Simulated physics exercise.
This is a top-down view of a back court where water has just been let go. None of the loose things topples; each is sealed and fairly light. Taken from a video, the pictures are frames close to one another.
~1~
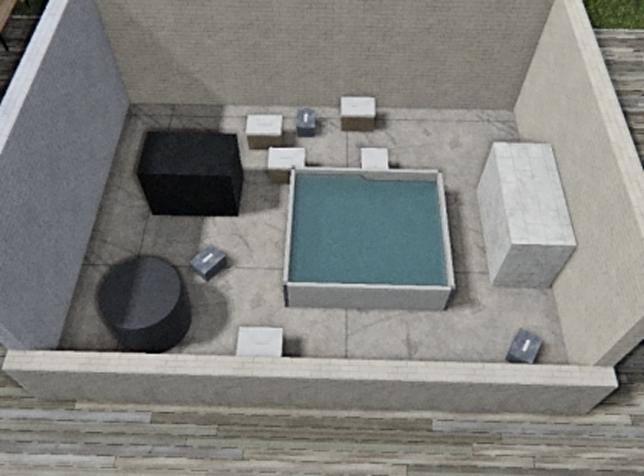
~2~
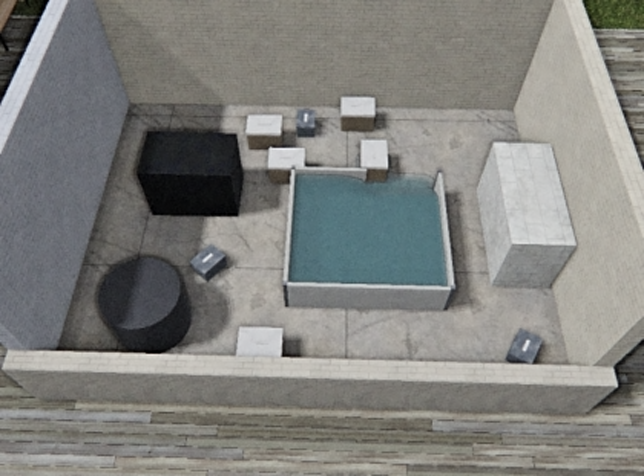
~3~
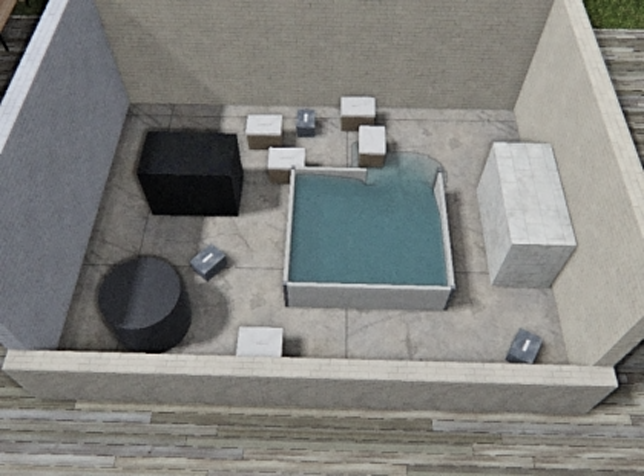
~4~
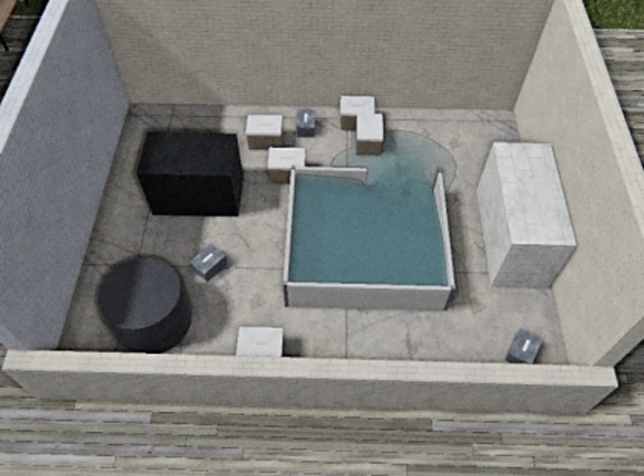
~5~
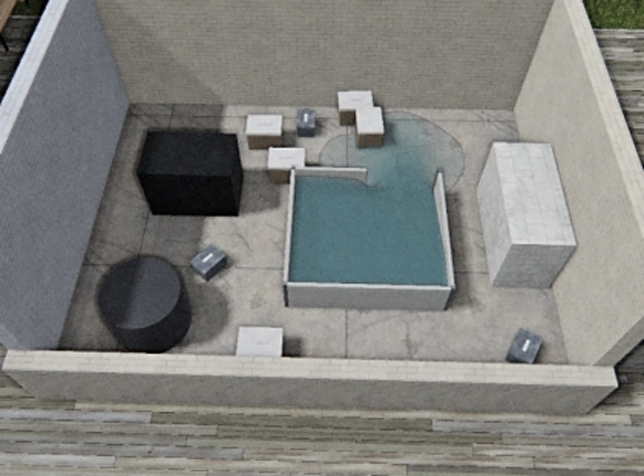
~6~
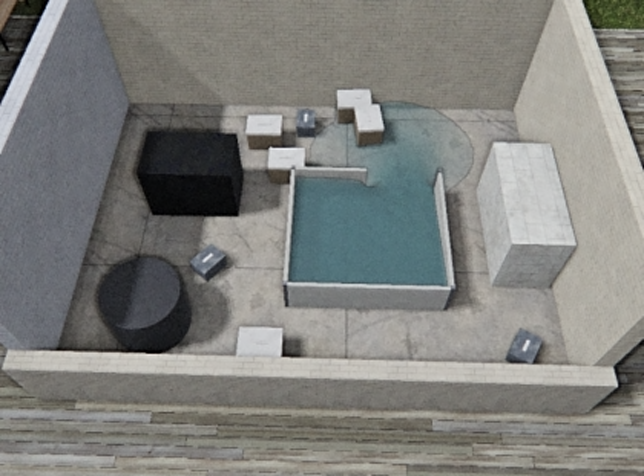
A walled back court with a pale paved floor is seen from high above, and the camera stays still. A square, white-walled tank of teal water stands right of centre, with a black block and dark cylinder to the left, a tall white block to the right, and small pale and grey chests scattered around. Water pours through the tank's back wall, spreading across the floor as one pale chest slides backward and another shifts slightly.
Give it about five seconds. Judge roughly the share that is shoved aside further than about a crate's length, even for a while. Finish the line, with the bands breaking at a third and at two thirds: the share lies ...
The share lies between a third and two thirds.
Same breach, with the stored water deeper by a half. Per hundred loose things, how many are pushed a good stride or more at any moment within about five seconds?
Around 60 in a hundred.
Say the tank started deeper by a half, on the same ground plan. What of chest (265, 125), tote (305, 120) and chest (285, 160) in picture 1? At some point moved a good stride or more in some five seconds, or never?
Beyond that, then beyond that, then beyond that.
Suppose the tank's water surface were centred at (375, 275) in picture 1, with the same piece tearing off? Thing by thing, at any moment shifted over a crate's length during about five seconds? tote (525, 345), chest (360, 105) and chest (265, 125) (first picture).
In order: Remained close by, went well off, went well off.
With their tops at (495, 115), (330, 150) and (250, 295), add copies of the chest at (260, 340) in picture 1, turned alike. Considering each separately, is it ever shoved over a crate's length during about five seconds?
Shoved clear, stays put, stays put.
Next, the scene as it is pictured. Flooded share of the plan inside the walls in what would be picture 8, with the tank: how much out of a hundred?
Something close to 25 per cent.
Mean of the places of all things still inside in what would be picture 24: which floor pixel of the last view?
Near (266, 214).
A moment on, 1 of 8 are well off their spots; 2 afloat.
Next, 2 of 8 are well off their spots; 1 afloat.
Later, 4 of 8 are well off their spots; 3 afloat.
In the end, 4 of 8 are well off their spots, and 4 have been at some point; 3 afloat.
